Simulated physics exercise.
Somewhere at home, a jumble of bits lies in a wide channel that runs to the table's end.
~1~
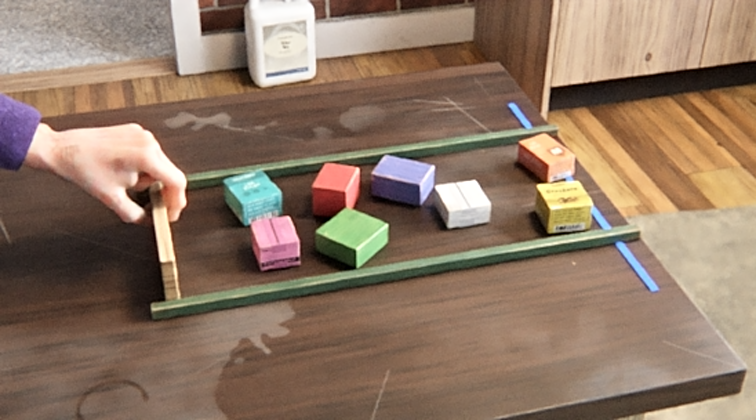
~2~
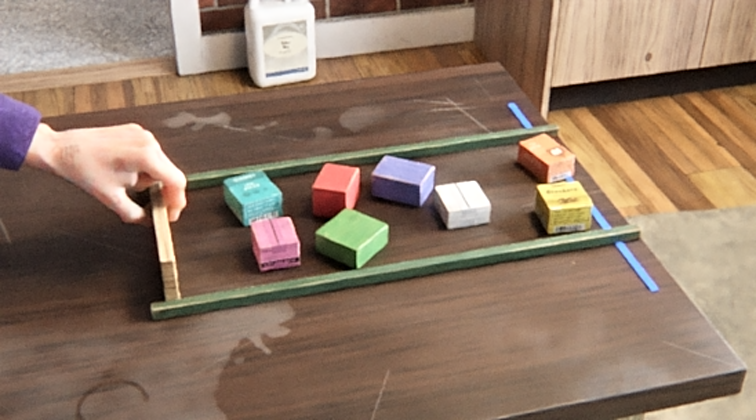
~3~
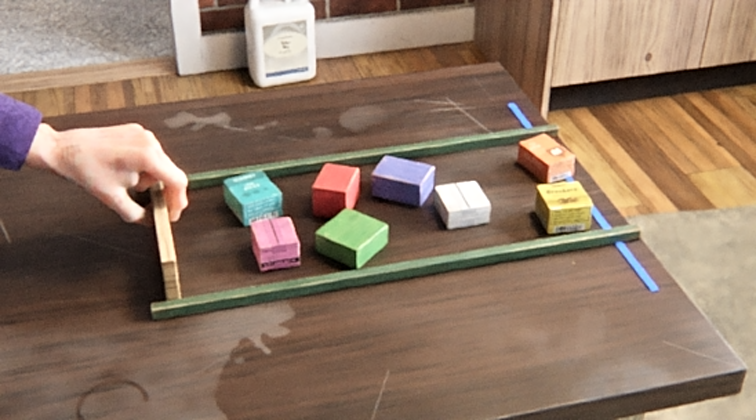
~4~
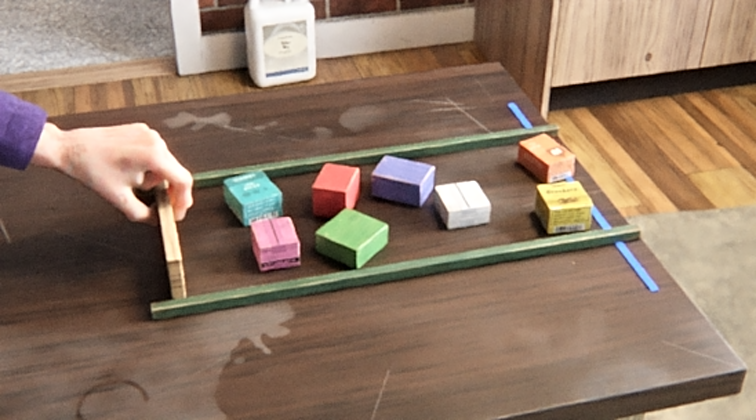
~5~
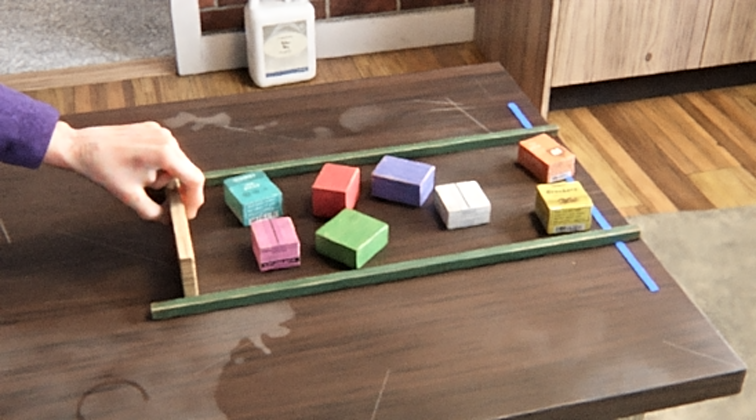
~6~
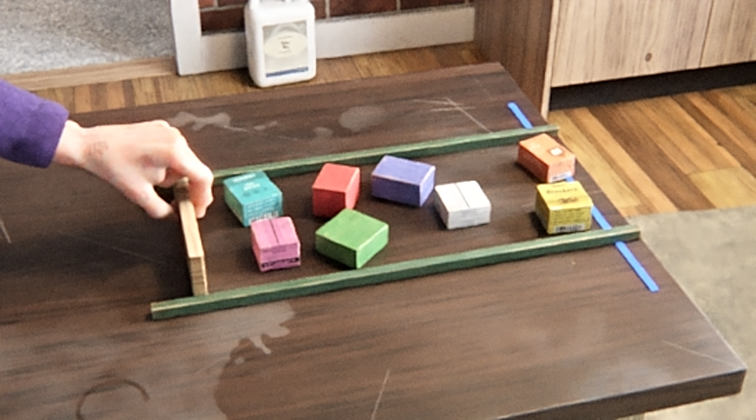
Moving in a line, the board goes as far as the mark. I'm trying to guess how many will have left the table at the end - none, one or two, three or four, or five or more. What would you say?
I would say five or more.
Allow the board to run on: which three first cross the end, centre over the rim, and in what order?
First the orange box, next the yellow box, last the blue block.
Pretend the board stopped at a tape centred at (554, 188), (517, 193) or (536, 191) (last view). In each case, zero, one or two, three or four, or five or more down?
5 or more; three or four; three to four.
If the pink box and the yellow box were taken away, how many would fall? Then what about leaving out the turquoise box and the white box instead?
Taking the two tries in turn, it comes to 4 and 4.
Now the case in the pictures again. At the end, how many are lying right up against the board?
The count in contact is 2.
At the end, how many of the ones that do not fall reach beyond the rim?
That'd be 2.
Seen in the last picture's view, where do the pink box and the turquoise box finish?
The pink box ends at (606, 191) and the turquoise box at (576, 151).
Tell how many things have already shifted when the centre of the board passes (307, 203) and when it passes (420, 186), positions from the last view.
I make it 5 at the first spot and 7 at the other.
Early on, none off yet; orange box at rest near (546, 159); yellow box at rest near (563, 208); white box travelled a little near (484, 206).
Finally, the number that fall off is five or more; lost, green block, red block, blue block, white box, yellow box and orange box.
